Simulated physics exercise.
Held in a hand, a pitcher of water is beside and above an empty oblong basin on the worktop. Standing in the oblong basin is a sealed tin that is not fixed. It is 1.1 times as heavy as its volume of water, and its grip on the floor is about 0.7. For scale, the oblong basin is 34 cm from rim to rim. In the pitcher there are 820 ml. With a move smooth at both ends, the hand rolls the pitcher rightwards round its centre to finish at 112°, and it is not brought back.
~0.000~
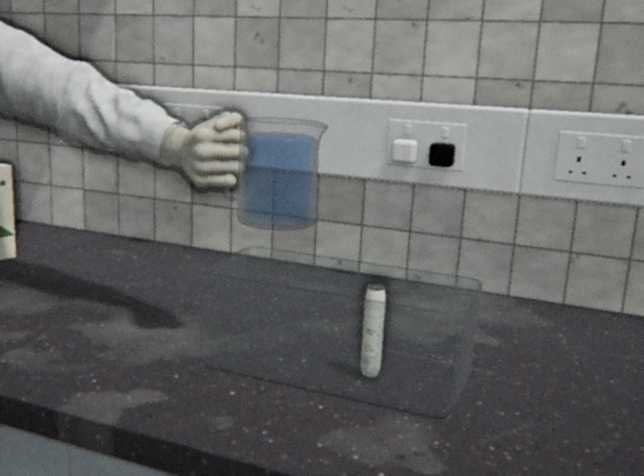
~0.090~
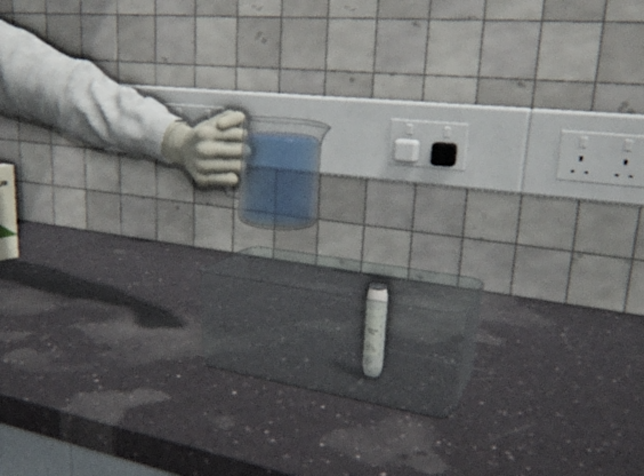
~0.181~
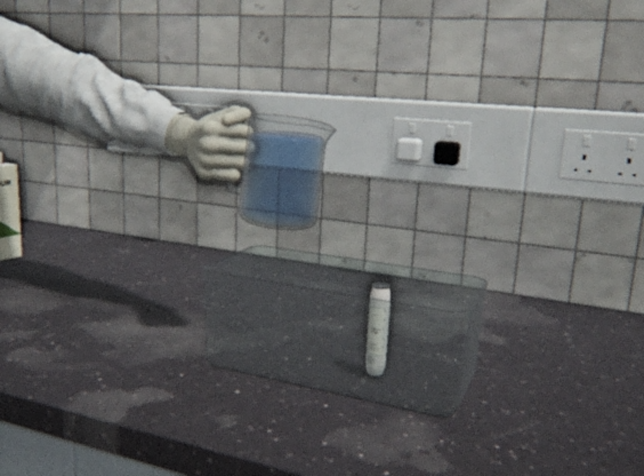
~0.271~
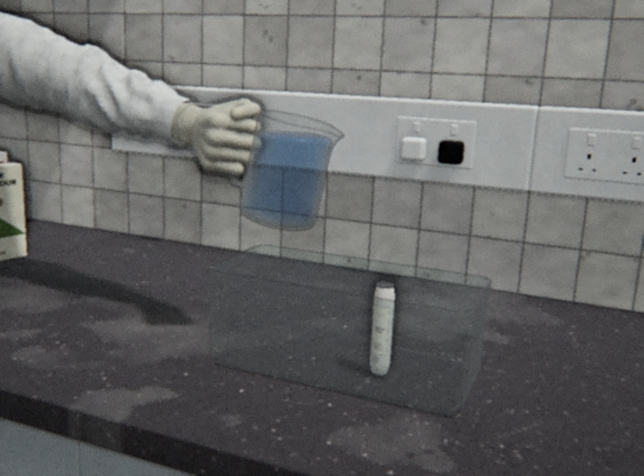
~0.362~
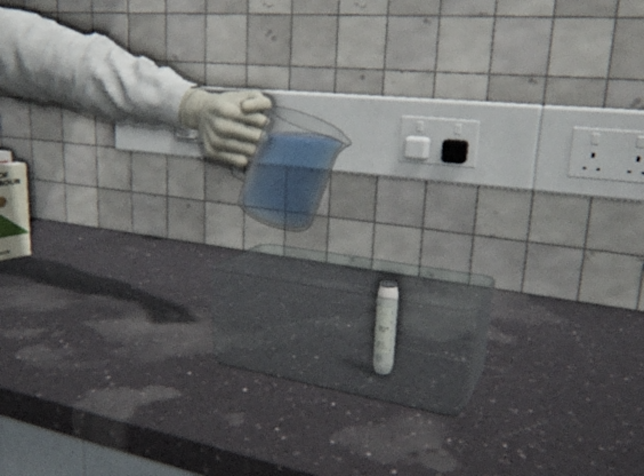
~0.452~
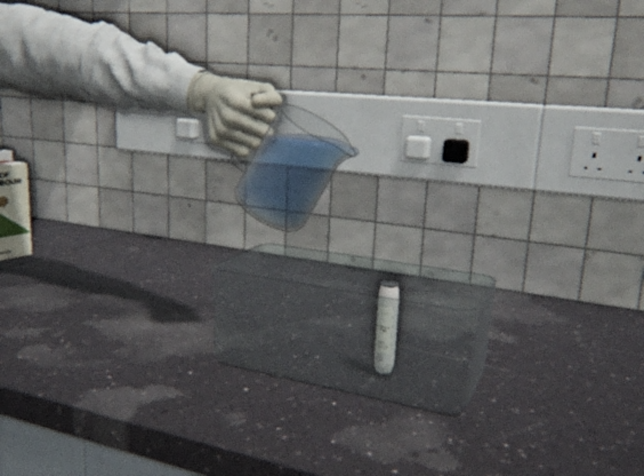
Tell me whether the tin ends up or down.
It ends up tipped.
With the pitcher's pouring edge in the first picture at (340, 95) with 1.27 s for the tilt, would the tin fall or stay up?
Then the tin comes down.
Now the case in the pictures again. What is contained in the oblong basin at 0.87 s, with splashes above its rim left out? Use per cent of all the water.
About 16%.
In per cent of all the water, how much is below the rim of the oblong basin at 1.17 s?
I reckon close to 70 per cent.
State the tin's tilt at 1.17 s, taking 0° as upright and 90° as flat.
Tilt: Around 20 degrees.
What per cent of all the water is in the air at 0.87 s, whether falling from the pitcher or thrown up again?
Estimate: Some 16 % of the total.
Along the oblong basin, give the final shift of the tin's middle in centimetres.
Around 6.0 cm.
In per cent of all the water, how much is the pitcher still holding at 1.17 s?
What remains is about 18 percent of it all.
By 0.87 s the tilt is 81° and 69 per cent is still to pour; the tin stands where it began.
By 1.17 s the tilt is 108° and 19 per cent is still to pour; the tin leans 19°.
By 1.49 s the tilt is 112° and 1 per cent is still to pour; the tin lies on its side.
By 1.84 s the tilt is 112° and 0 per cent is still to pour; the tin lies on its side.
At rest the tin lies on its side.
